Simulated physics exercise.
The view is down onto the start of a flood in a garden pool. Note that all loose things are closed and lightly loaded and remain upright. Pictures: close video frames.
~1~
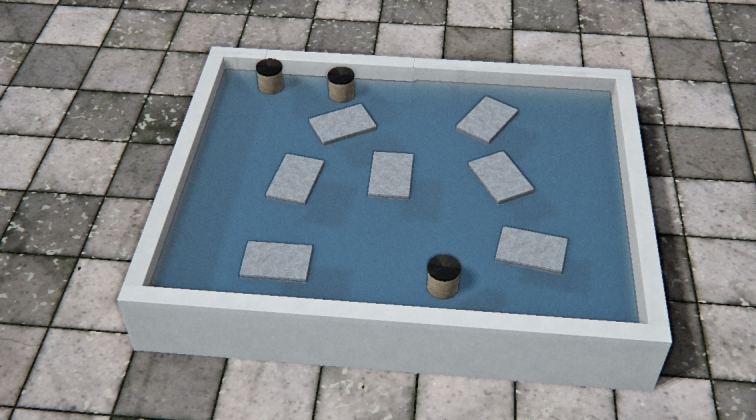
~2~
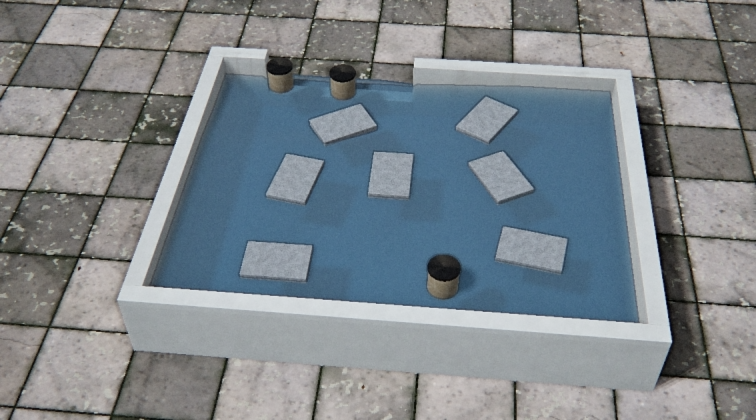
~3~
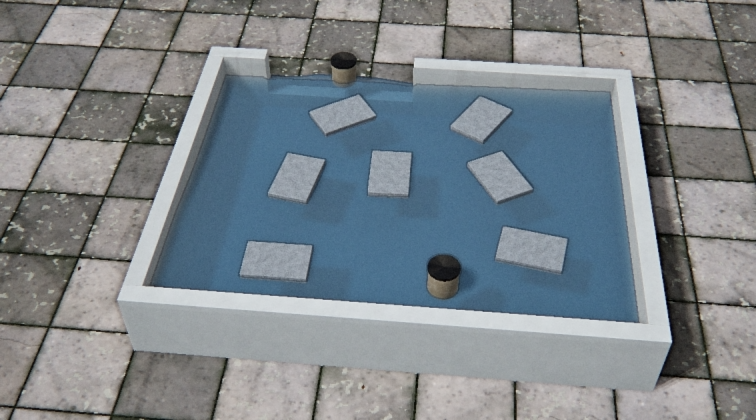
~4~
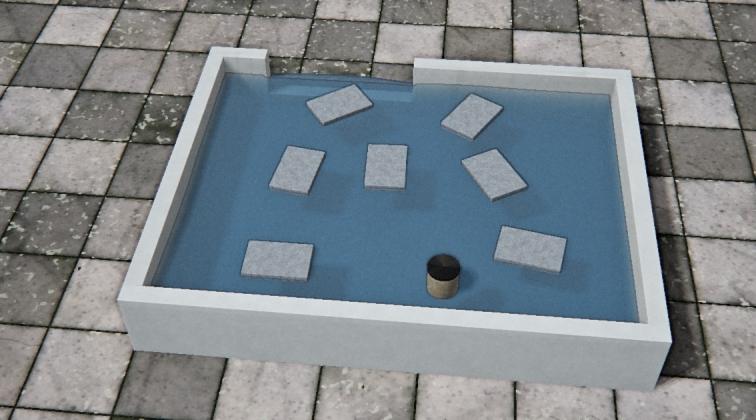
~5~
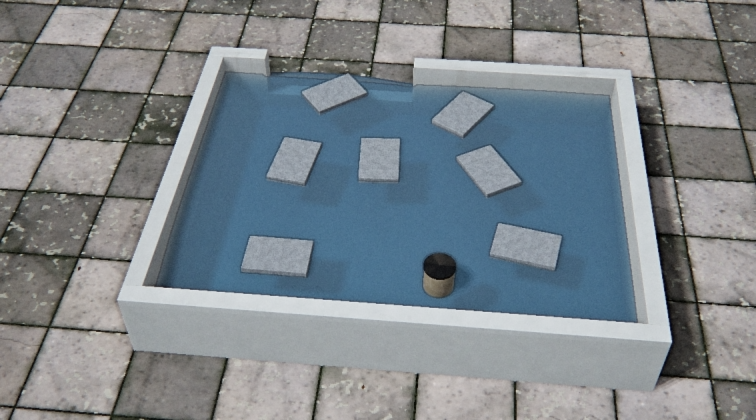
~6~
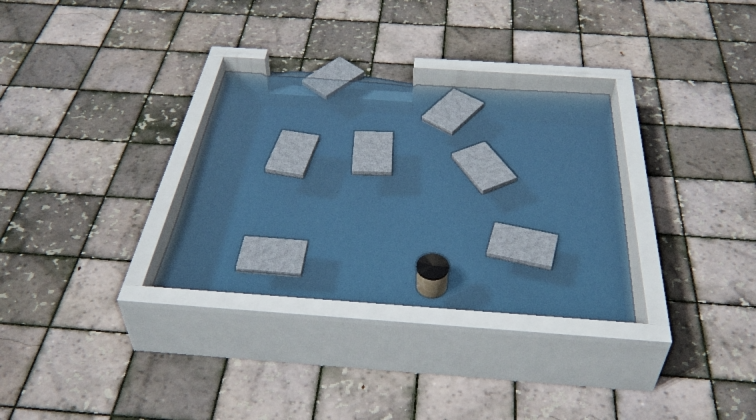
The clip shows pale rectangular blocks and three dark-topped cylinders floating in a walled blue pool; a gap opens in the far wall, two cylinders pass out of view there, and the blocks and remaining cylinder drift slightly.
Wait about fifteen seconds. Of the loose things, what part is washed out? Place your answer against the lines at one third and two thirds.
It sits at or past the two-thirds line.
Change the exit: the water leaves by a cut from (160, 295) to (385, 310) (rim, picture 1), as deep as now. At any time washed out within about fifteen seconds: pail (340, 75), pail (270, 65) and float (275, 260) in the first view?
Sequentially: Remains indoors, remains indoors, leaves the room.
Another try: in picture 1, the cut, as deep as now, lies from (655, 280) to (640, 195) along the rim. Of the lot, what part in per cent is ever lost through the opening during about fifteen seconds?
Roughly 30 in a hundred.
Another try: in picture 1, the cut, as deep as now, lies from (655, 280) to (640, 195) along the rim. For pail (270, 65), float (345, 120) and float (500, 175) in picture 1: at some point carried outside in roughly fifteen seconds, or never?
Following that order: Remains behind; remains behind; escaped.
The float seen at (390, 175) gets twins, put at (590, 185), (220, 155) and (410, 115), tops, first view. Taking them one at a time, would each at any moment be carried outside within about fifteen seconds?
For the three copies in the stated order: Remained, escaped, escaped.
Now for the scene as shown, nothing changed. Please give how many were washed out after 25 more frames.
Tally: 6.
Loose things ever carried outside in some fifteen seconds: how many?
I get 7.
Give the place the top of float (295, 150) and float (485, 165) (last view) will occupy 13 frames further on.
Near (296, 78) and (439, 141).
A moment on, 3 of 10 are out; 7 afloat.
Next, 5 of 10 are out; 5 afloat.
Later, 6 of 10 are out; 4 afloat.
In the end, 7 of 10 are out; 3 afloat.
